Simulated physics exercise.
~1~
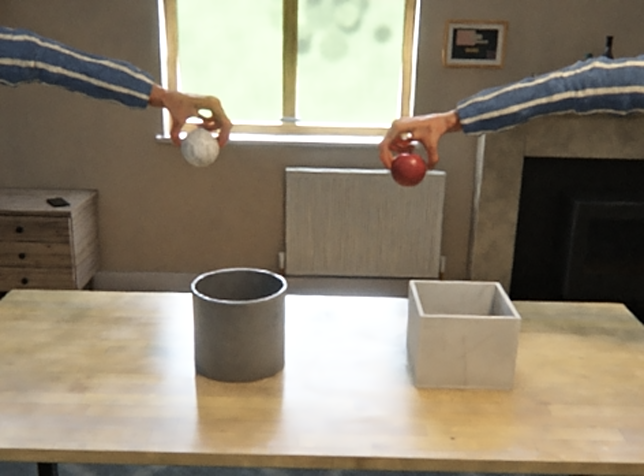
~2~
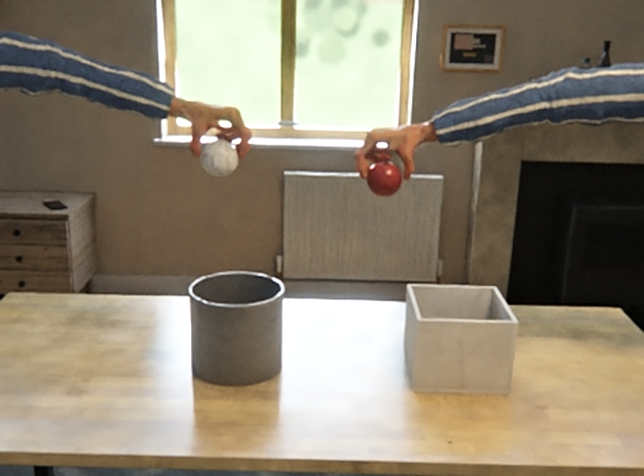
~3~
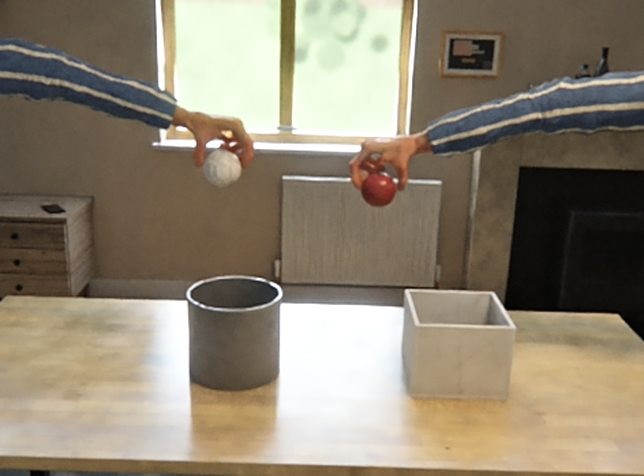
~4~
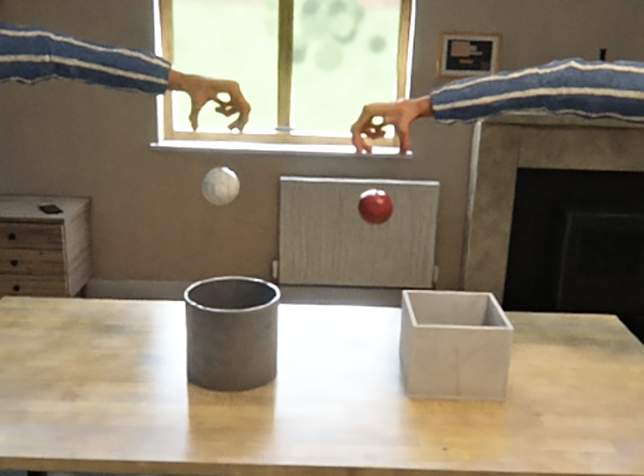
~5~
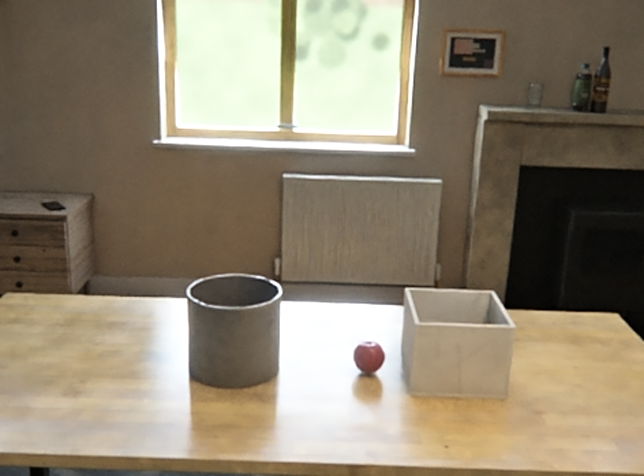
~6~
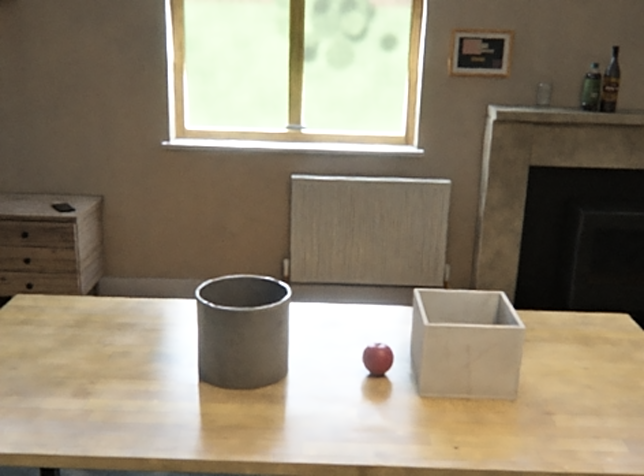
A white onion and a red apple, held up by two hands, were moved inward and let go above a wooden table; the onion dropped into the round dark bin, while the apple missed the square basket and ended up on the tabletop between them.
